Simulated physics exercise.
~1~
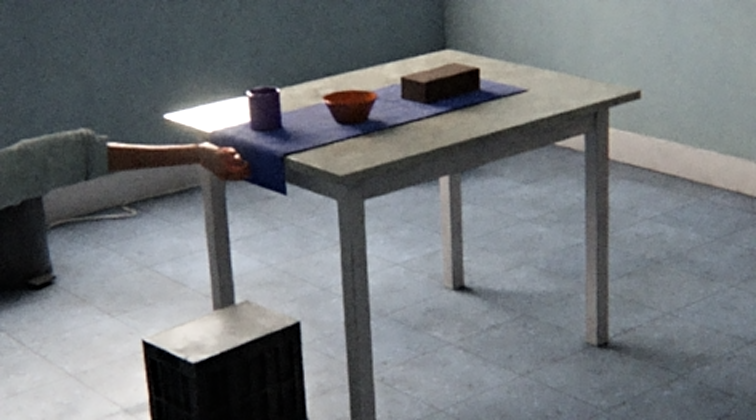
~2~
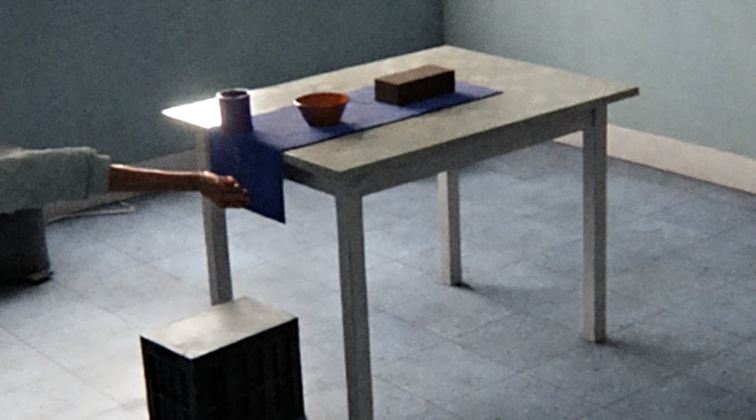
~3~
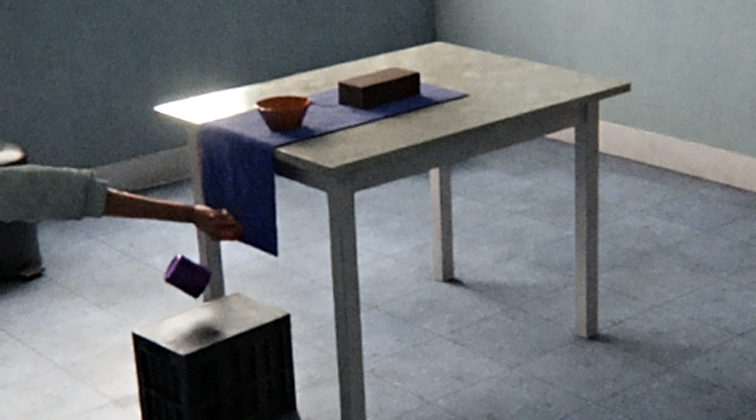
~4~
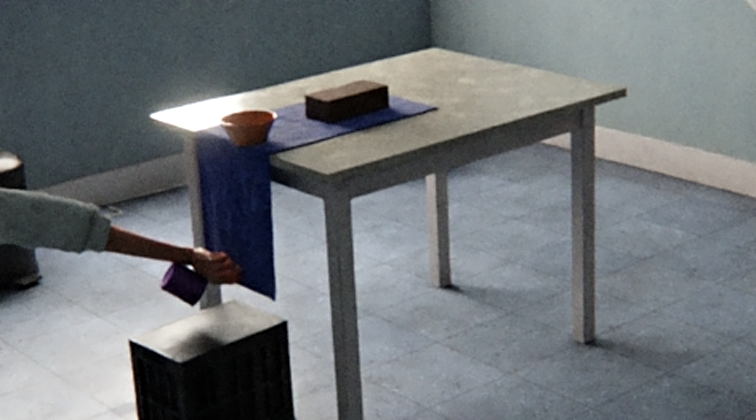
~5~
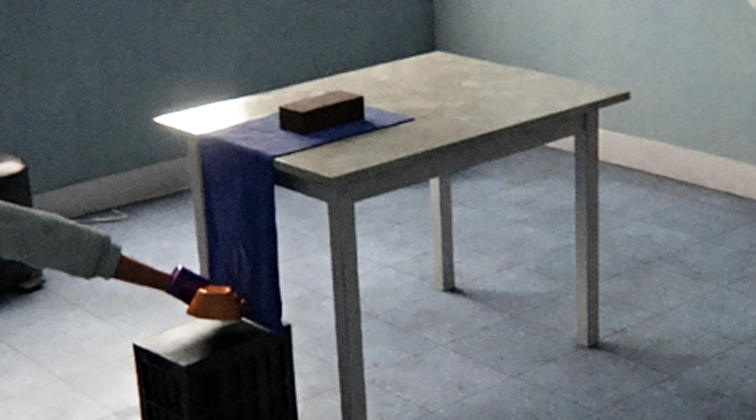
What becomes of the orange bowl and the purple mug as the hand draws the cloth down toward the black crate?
Both leave the table. The purple mug is carried over the left edge first, and the orange bowl falls off after it.
A pale table with a long blue cloth across its top stands on a tiled floor in a dim room, seen from slightly above by a gently swaying camera. A purple mug, an orange bowl and a dark brown brick sit on the cloth, and a black crate stands below the left end. An arm reaching in from the left draws the hanging hem downward, and everything on the cloth slides left. The mug goes over the edge first, then the bowl follows. Finally the hem is at the crate, the mug and bowl are down beside the hand, and the brick remains on the table.
